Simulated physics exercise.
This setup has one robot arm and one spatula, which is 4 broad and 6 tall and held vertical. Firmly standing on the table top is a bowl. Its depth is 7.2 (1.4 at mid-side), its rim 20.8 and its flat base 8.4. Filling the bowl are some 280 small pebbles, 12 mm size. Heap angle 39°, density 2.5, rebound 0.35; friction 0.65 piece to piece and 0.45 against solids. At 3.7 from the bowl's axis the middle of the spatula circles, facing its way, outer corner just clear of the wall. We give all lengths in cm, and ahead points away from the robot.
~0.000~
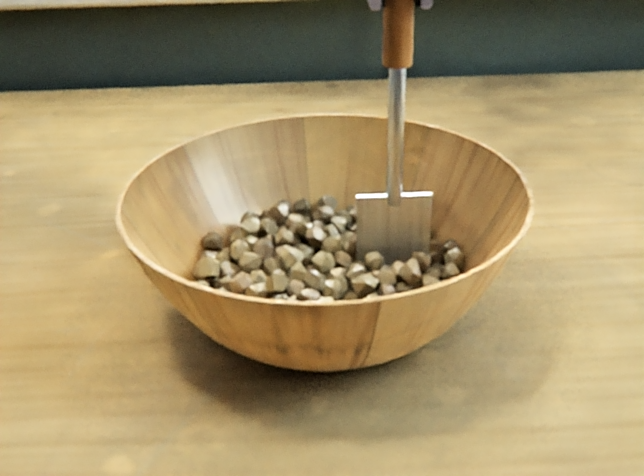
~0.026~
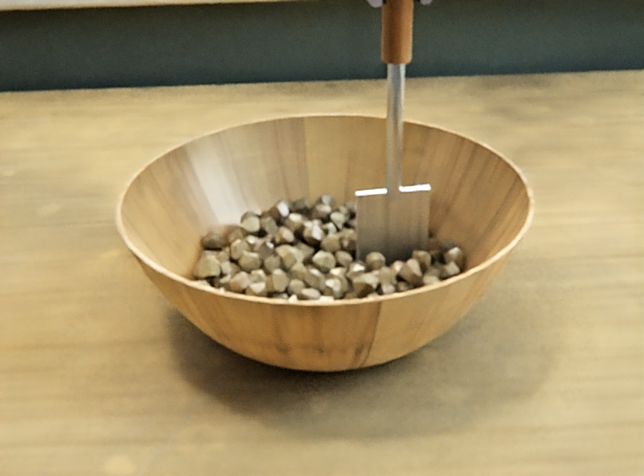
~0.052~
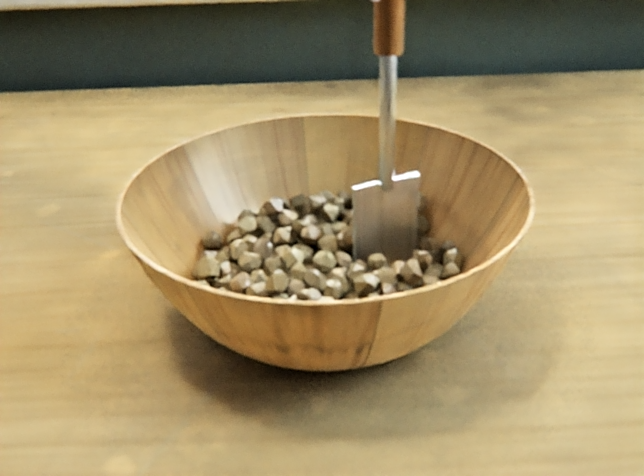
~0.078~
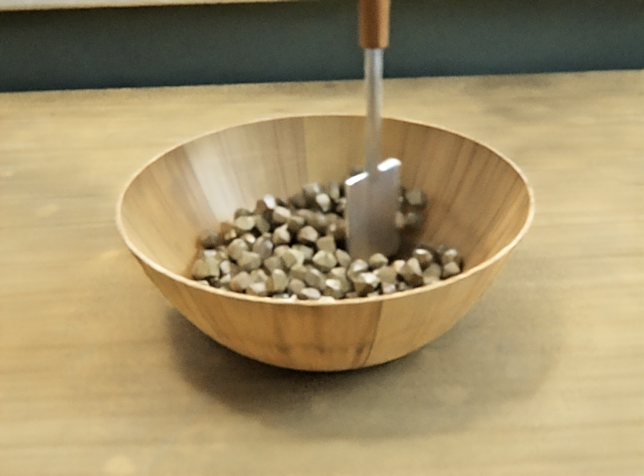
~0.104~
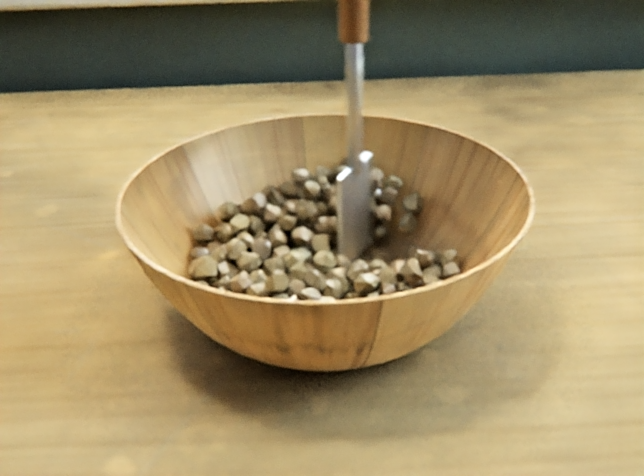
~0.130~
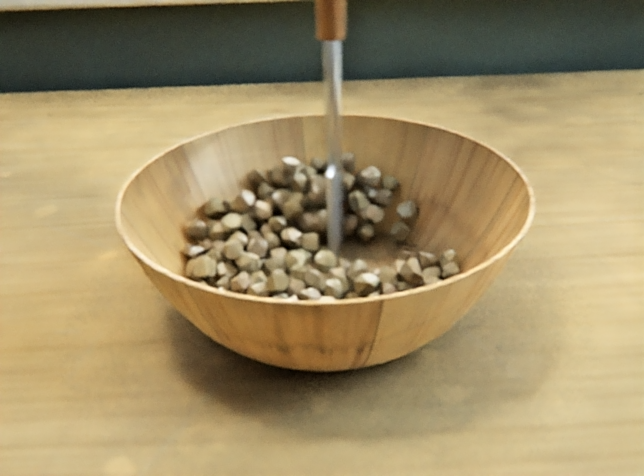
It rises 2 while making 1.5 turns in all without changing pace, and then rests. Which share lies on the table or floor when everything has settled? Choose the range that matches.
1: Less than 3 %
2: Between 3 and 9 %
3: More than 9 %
(1) Less than 3 %.
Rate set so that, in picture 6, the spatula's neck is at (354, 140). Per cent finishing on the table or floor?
Some 0 %.
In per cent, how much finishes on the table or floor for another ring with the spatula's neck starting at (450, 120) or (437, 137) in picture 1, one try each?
0 and 10 per cent.
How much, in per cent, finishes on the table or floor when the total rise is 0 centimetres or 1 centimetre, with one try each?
0 % and 0 %.
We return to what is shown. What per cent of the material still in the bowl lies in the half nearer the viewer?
55 %.
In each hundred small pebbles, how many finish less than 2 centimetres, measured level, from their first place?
5 %.
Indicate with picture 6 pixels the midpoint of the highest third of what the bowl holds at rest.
(343, 265).
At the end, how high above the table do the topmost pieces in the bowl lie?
The top sits some 5.0 cm up.
After 0.38 s, 258° round, highest piece 8 above the table; 280 in the bowl.
After 0.63 s, 76° round, highest piece 6 above the table; 280 in the bowl.
After 0.95 s, 180° round, highest piece 5 above the table; 280 in the bowl.
After 1.65 s, 180° round, highest piece 5 above the table; 280 in the bowl.
At rest, 280 in the bowl. That is 0 % on the table or floor.
